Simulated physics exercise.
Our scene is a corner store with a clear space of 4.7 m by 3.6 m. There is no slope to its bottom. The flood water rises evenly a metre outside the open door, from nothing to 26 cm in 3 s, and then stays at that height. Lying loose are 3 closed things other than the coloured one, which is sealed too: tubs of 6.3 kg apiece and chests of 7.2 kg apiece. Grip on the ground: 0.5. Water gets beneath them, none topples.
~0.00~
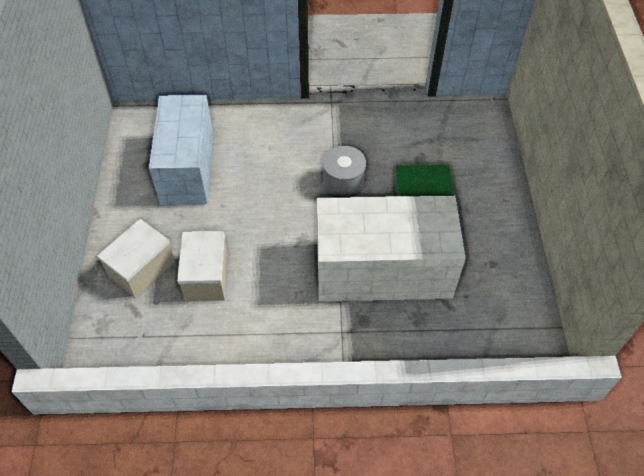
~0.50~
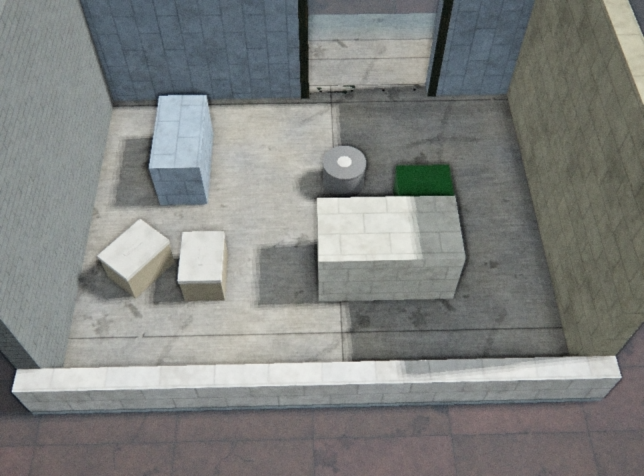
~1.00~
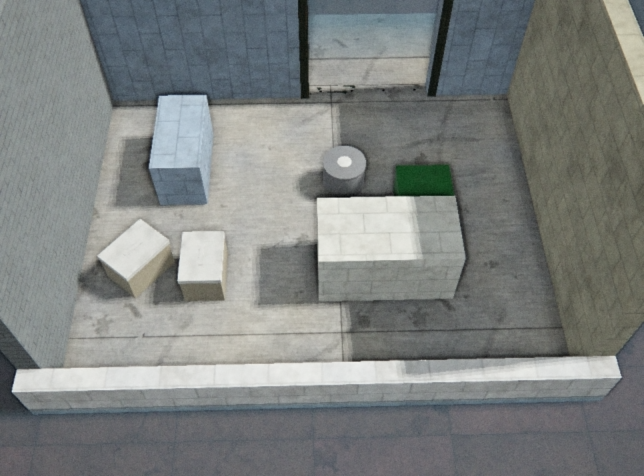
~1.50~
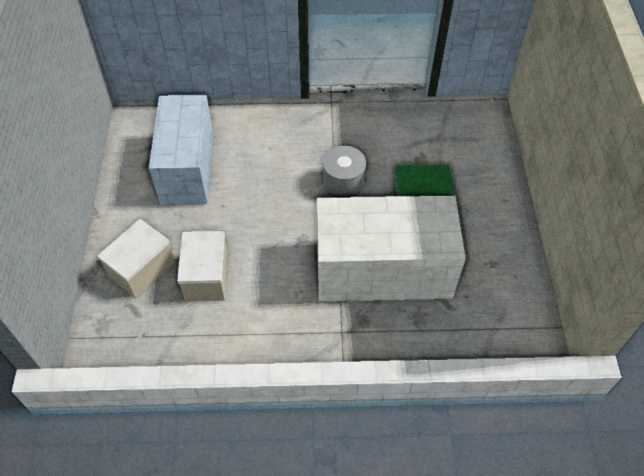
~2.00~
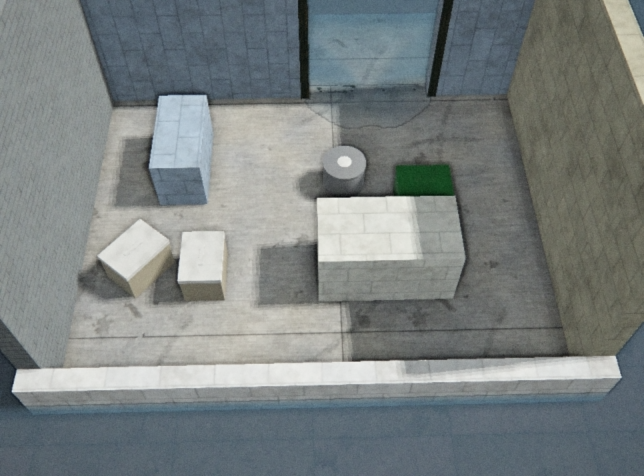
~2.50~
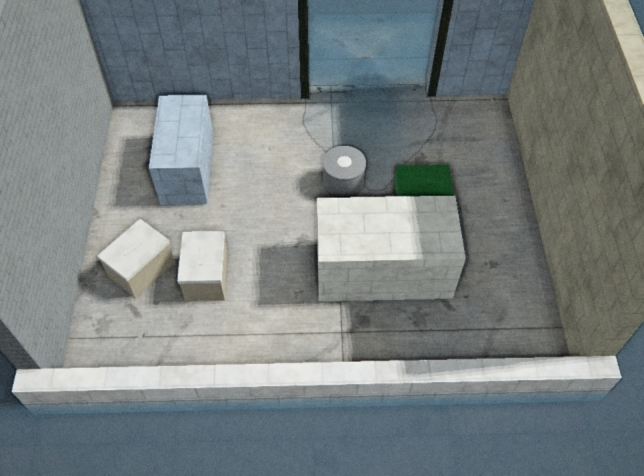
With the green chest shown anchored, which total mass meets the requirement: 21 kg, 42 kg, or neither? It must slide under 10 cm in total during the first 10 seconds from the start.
Neither figure is plenty.
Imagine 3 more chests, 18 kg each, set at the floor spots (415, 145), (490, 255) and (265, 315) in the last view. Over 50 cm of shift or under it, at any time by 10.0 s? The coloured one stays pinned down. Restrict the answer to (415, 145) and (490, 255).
Beyond, beyond.
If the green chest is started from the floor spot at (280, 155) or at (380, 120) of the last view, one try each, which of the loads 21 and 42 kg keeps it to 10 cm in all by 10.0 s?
Trial 1 - only the upper mass works; trial 2 - no option succeeds.
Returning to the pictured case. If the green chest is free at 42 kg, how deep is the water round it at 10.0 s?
Depth: Approx. 10 cm.
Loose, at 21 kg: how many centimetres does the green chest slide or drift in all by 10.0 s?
It covers about 550 cm altogether.
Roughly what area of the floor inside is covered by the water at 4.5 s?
Somewhere around 8.5 m2, roughly.
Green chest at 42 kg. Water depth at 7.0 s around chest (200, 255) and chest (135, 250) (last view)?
First about 15 cm, second about 13 cm.
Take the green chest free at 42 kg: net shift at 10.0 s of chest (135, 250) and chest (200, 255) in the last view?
They sit 150 cm and 100 cm away, in the order given.
After 3.5 s the green chest would be 15 cm from its start with 21 kg and 0 cm from its start with 42 kg; 8 cm of water round it then.
After 4.5 s the green chest would be 51 cm from its start with 21 kg and 10 cm from its start with 42 kg; 13 cm of water round it then.
After 7.0 s the green chest would be 167 cm from its start with 21 kg and 57 cm from its start with 42 kg; 10 cm of water round it then.
After 10.0 s the green chest would be 200 cm from its start with 21 kg and 65 cm from its start with 42 kg; 10 cm of water round it then.
